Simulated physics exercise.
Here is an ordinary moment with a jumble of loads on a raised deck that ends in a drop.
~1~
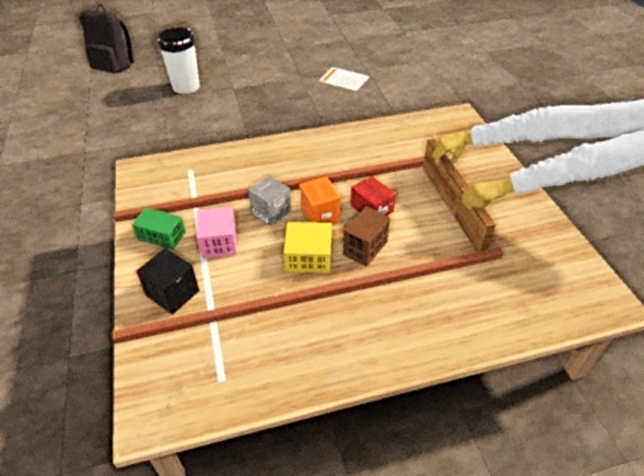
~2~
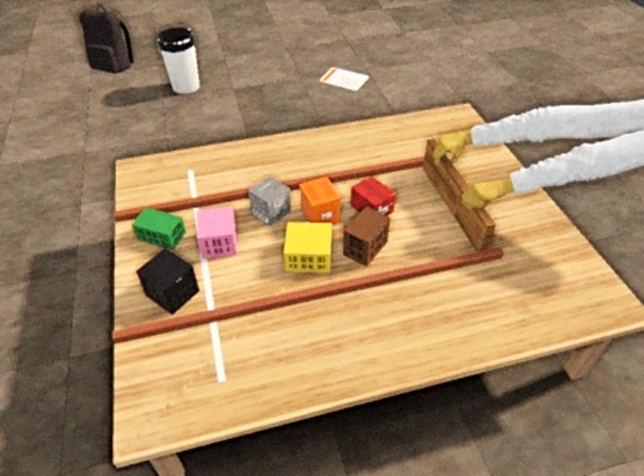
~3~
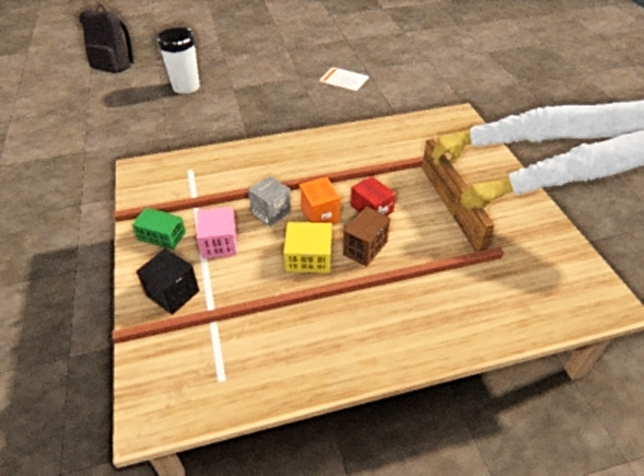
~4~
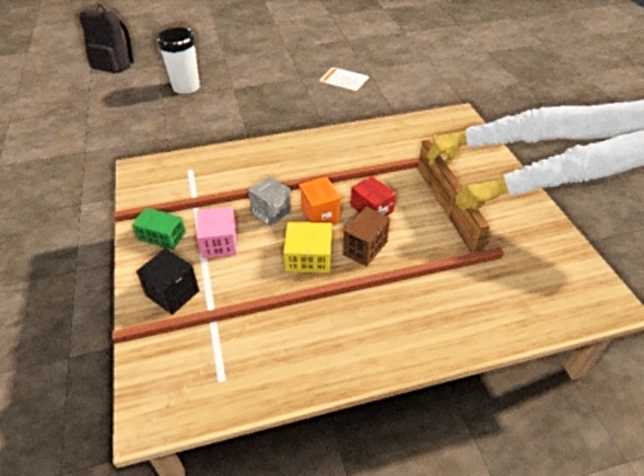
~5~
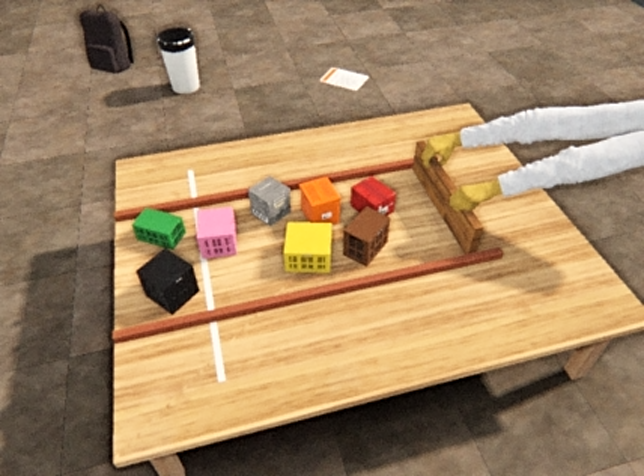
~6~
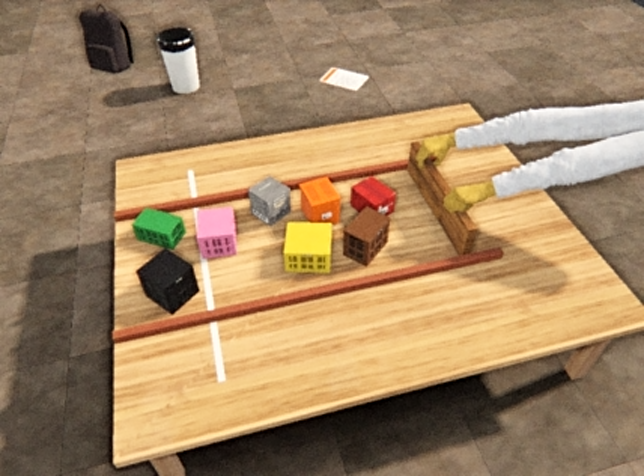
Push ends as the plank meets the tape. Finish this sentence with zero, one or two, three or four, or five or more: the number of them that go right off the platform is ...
The number of them that go right off the platform is one or two.
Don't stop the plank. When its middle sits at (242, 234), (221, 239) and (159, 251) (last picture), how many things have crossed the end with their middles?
The numbers past the end are 0, 1 and 6.
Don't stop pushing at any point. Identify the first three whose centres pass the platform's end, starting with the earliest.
First comes the green crate, followed by the black crate, and then the pink crate.
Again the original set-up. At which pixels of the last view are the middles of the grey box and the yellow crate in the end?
Near (122, 222) and (152, 289).
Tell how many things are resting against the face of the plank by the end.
That makes 2.
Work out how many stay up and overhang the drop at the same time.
I'd say 2 of them.
Soon after, none off yet; green crate at rest near (159, 229); black crate at rest near (169, 281); pink crate at rest near (217, 233).
In the end, the number that fall off is one or two; gone, black crate and green crate.
